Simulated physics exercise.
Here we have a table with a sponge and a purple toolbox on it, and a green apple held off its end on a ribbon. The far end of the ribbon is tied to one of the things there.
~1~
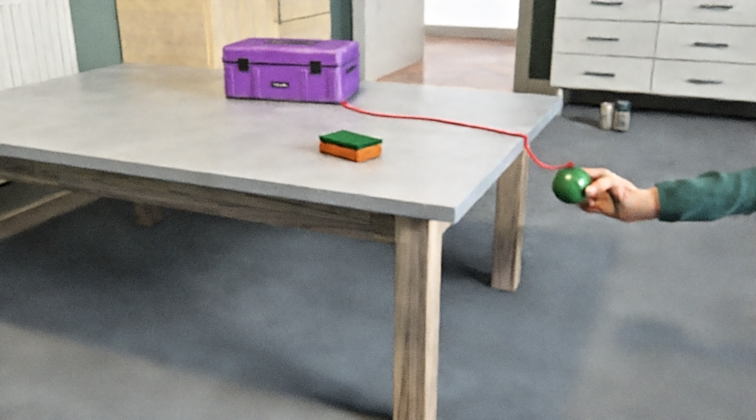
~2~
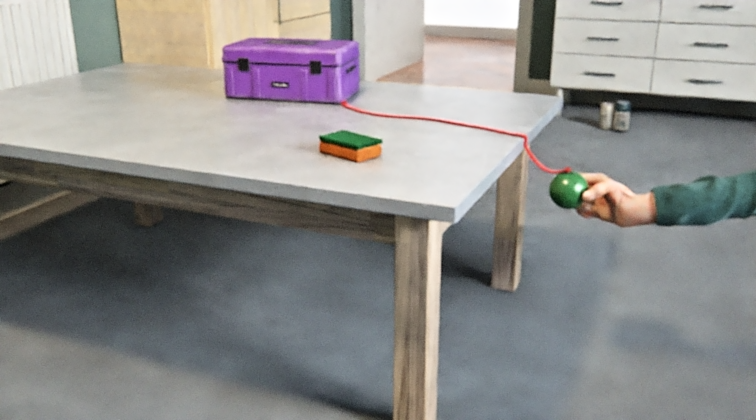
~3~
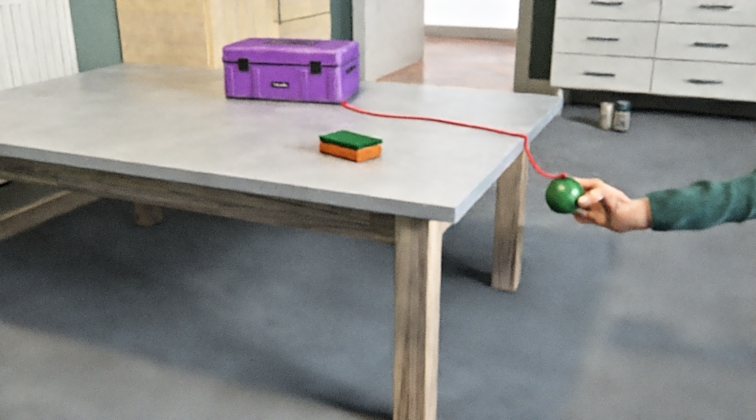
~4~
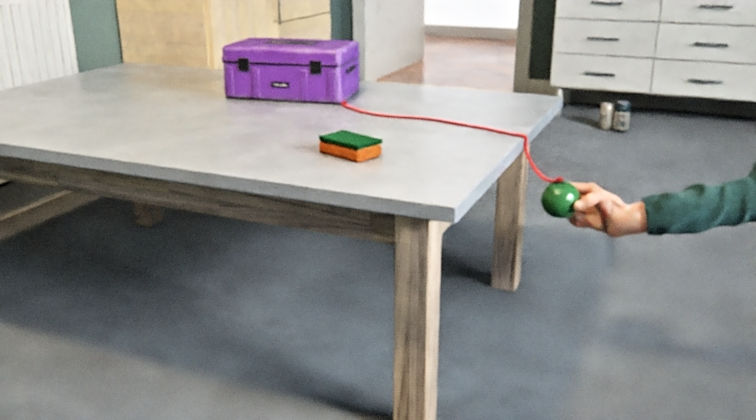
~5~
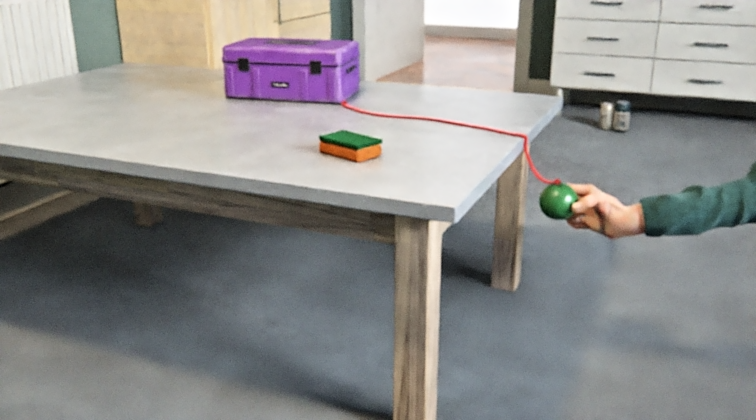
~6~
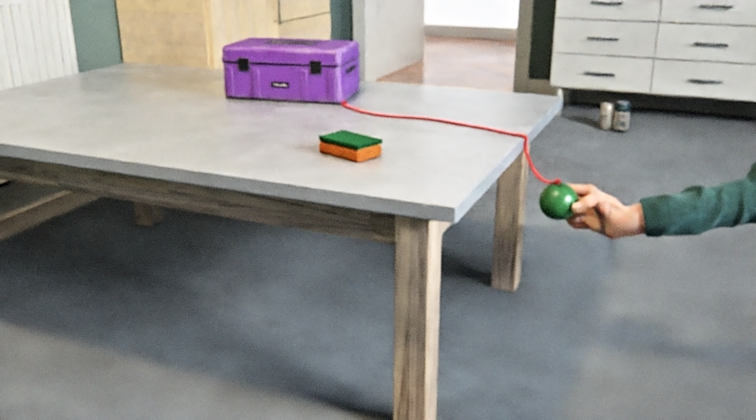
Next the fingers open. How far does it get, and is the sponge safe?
The green apple hangs in the air. The sponge remains where it stands.
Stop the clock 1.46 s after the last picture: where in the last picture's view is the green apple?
Around (508, 216).
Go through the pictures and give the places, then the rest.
Green apple (572, 185); purple toolbox (291, 43); sponge (350, 137), in the first frame.
Green apple (569, 190), in the second frame.
Green apple (564, 195), in the third frame.
Green apple (560, 200); ribbon through (385, 115) (450, 122), in the fourth frame.
Green apple (559, 201); ribbon through (385, 115) (450, 122), in the fifth frame.
Green apple (559, 201); purple toolbox (291, 43); sponge (350, 137); ribbon tied to the toolbox, with little slack, in the sixth frame.
Then, 0.58 s later than the last view, apple above the floor near (497, 209); toolbox as before; sponge as before.
Then, 1.46 s later than the last view, apple above the floor near (508, 216); toolbox as before; sponge as before.
Finally, apple above the floor near (565, 220); toolbox as before; sponge as before. The green apple ends up dangling and the sponge keeps its place.
